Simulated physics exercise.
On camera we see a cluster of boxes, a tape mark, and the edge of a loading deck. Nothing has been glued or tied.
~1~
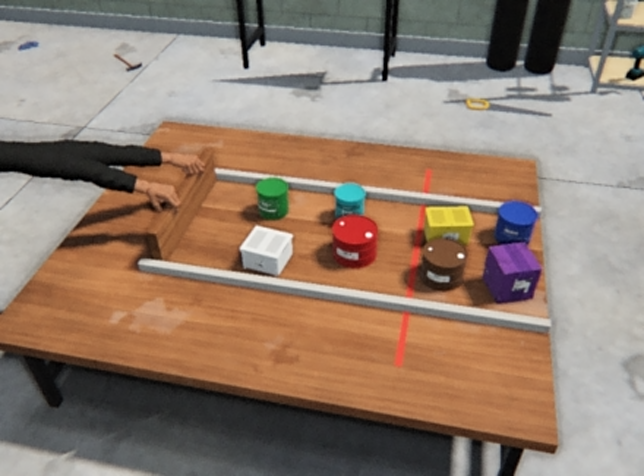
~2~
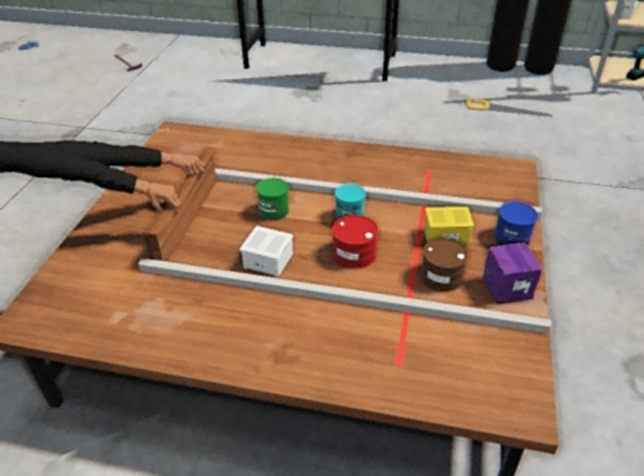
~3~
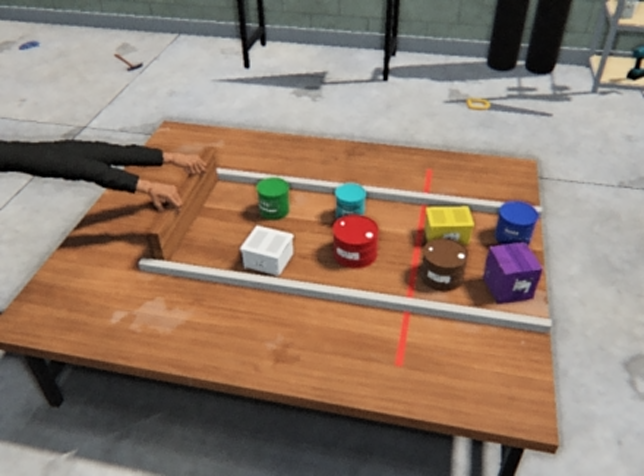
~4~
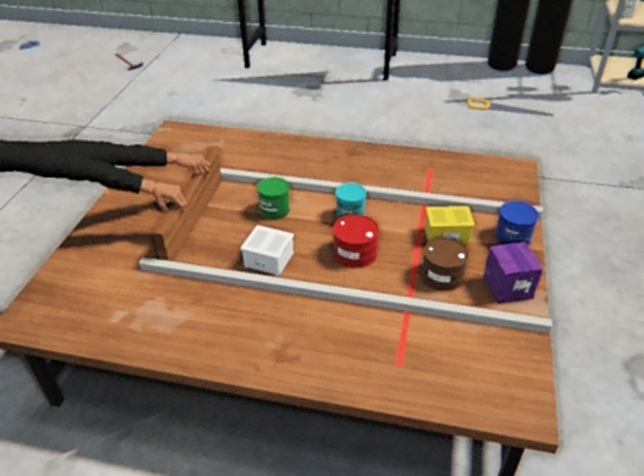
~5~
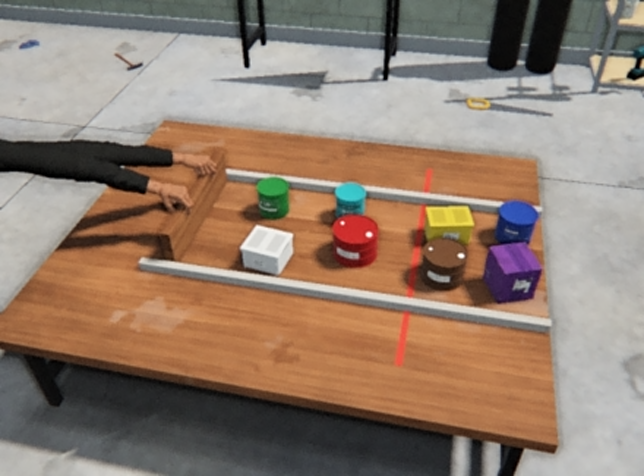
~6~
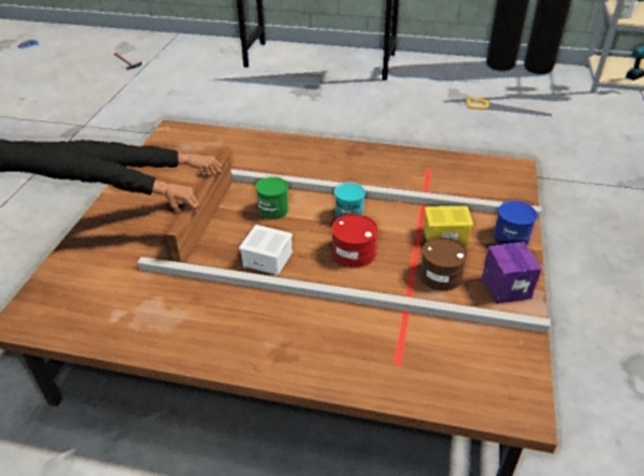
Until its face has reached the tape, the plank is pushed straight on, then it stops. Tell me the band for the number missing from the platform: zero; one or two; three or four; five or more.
Not one drops.
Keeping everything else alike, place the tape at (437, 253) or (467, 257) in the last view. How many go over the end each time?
Down on the ground: 0 and 2.
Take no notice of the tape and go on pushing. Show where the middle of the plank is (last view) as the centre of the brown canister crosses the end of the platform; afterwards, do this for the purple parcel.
Brown canister over the end: About (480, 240). Purple parcel over the end: About (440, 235).
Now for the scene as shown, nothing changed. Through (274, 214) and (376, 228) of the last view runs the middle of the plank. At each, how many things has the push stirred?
At that stage 2; at the next, 5.
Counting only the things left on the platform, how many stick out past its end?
Things overhanging at the end: 0.
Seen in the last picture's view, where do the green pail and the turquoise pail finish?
One is at about (437, 217), the other at about (459, 206).
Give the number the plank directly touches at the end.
Count recorded: 3.
Early on, none off yet; blue pail at rest near (515, 225); purple parcel at rest near (510, 273); yellow tote at rest near (447, 226).
Finally, the number that fall off is zero.
